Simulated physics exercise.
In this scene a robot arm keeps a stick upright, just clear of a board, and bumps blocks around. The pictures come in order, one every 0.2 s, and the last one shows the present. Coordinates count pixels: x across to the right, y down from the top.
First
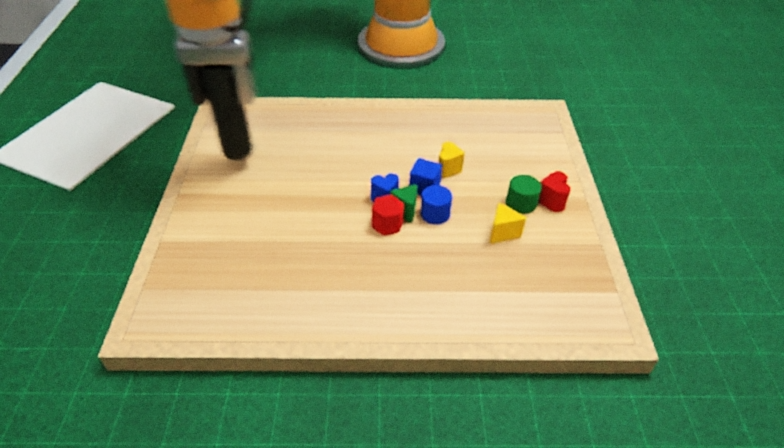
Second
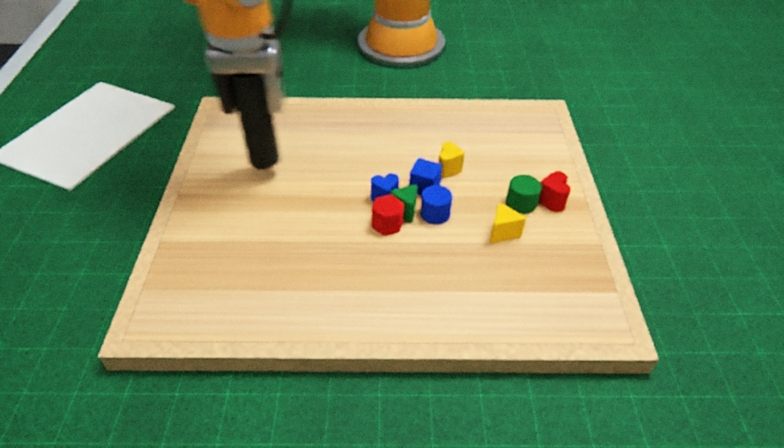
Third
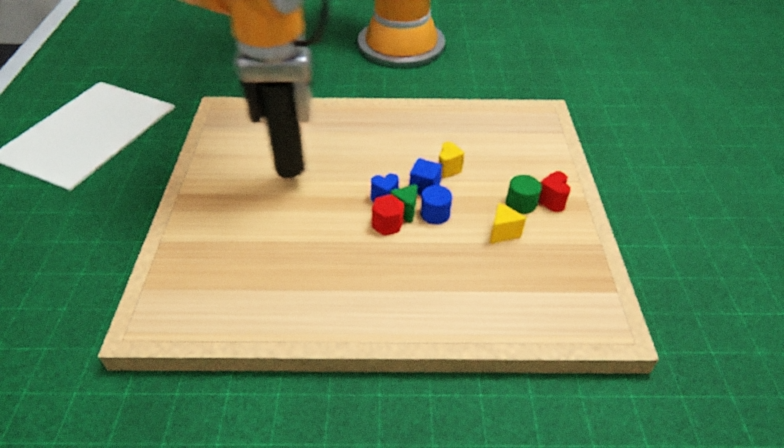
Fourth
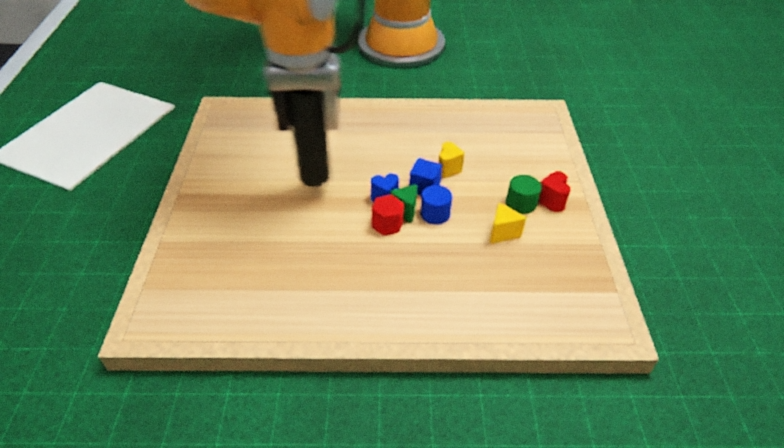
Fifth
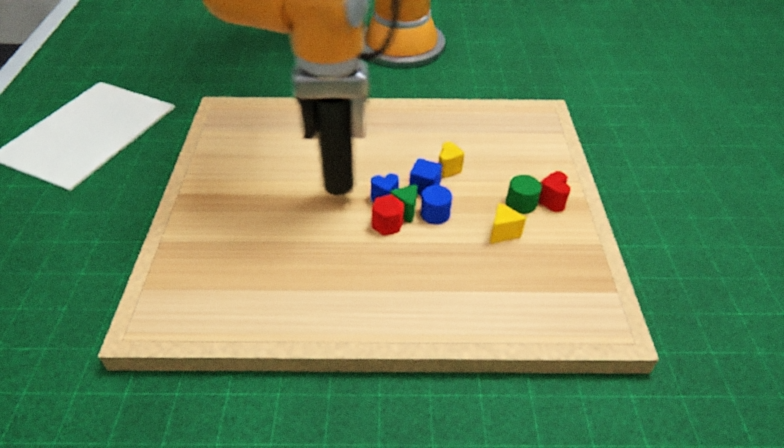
To begin with, a robot arm holds a dark stick over the upper left of a wooden board, with red, blue, green and yellow blocks sitting to the right. The arm then moves the stick steadily rightward and slightly nearer the viewer, until it is just left of the clustered blocks, which stay still.
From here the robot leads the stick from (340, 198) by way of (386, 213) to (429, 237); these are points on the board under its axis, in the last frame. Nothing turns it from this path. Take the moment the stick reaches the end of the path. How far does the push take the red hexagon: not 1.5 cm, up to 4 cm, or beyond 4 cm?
Above 4 cm.
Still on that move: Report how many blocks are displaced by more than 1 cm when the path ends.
The way I see it, the answer is three or more.
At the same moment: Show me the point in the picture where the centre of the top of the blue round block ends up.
Close to (468, 191).
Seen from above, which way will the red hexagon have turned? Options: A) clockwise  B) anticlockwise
The answer is A.
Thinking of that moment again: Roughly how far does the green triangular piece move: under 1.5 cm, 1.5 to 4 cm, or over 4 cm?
Of the three bands, it's over 4 cm.
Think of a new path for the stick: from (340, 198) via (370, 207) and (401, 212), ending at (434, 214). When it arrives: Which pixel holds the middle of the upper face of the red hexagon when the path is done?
Just about (410, 216).
On the path given first. One third of the way, stick at (372, 194); blue heart block at (395, 179), turned 15° clockwise; red hexagon at (391, 207).
Two thirds of the way, stick at (402, 207); blue heart block at (402, 178); red hexagon at (410, 224), turned 50° clockwise; green triangular piece at (434, 198), turned 35° anticlockwise; blue round block at (458, 194).
At the end, stick at (430, 223); blue heart block at (402, 178); red hexagon at (420, 241), turned 105° clockwise; green triangular piece at (453, 207), turned 95° anticlockwise; blue round block at (468, 191).
